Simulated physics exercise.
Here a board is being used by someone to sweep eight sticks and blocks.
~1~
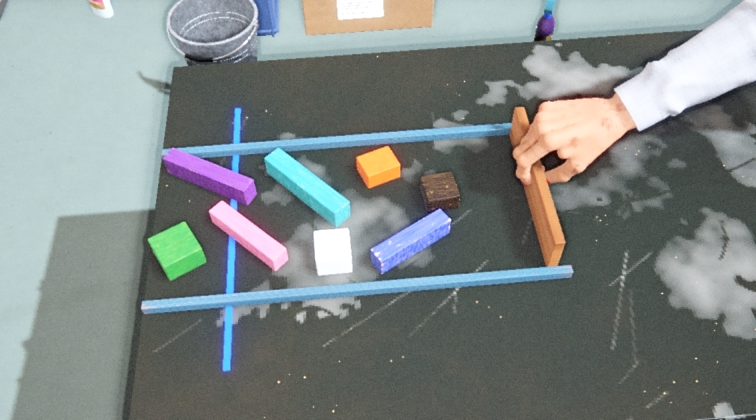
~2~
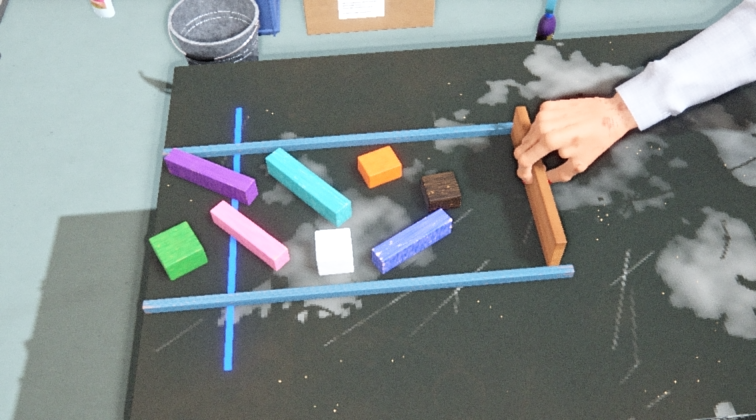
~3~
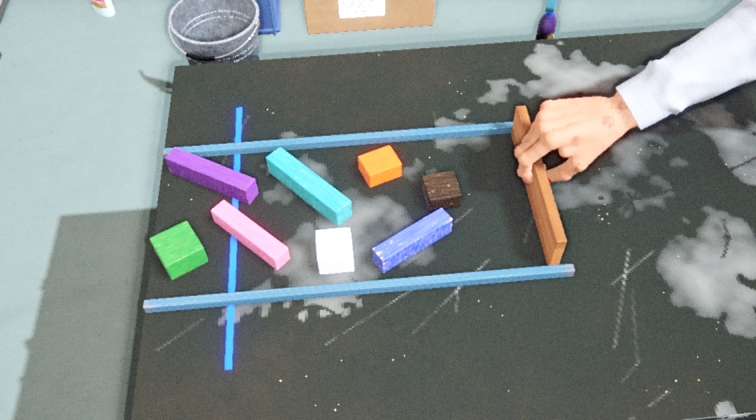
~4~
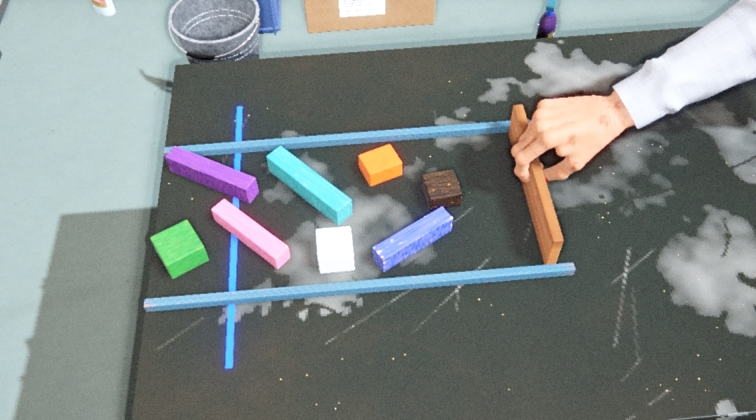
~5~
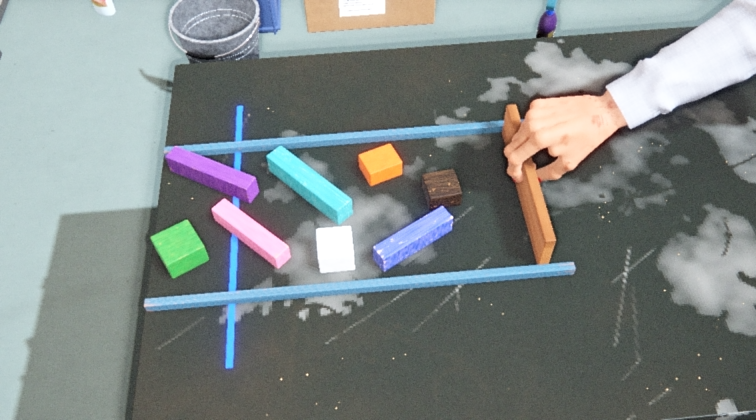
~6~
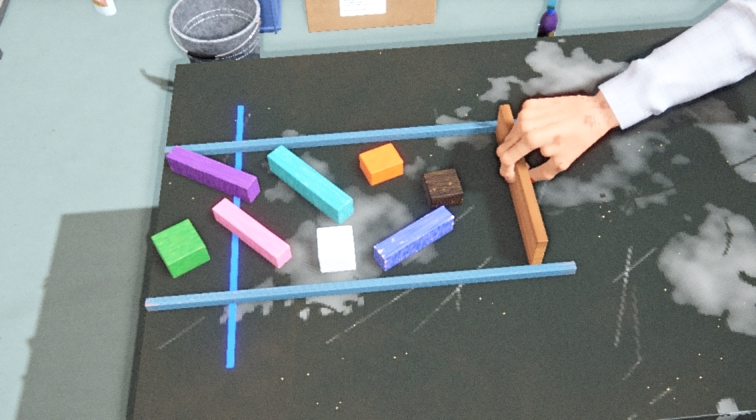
The footage shows colored blocks and bars lying between two blue rails on a dark surface crossed by blue tape, while a hand at the right holds a brown board still, then slides it slightly left without touching them.
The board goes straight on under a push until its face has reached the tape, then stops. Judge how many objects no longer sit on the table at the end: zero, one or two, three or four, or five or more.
The ones that fall? One or two of them, I think.
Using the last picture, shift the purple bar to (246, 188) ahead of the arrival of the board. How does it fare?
In the end it hangs on.
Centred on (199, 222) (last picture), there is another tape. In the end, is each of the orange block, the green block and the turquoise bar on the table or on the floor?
In this case the orange block does not drop; next, the green block drops; last, the turquoise bar drops.
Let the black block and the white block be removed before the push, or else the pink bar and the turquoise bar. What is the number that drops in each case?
First try 0, second try 0.
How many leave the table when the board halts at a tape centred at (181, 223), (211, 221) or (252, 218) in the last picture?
It would be 5, then 3, then 0.
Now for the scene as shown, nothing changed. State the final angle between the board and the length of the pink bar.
Some 5 degrees.
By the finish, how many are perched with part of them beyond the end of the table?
Overhang count: 0.
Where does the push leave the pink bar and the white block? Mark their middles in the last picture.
Final positions - pink bar around (170, 250), white block around (196, 263).
Soon after, none off yet; green block at rest near (181, 248); purple bar at rest near (213, 174); pink bar at rest near (251, 233).
After that, none off yet; green block at rest near (181, 248); purple bar at rest near (213, 174); pink bar moving near (243, 233).
In the end, the number that fall off is one or two; gone, purple bar and green block.
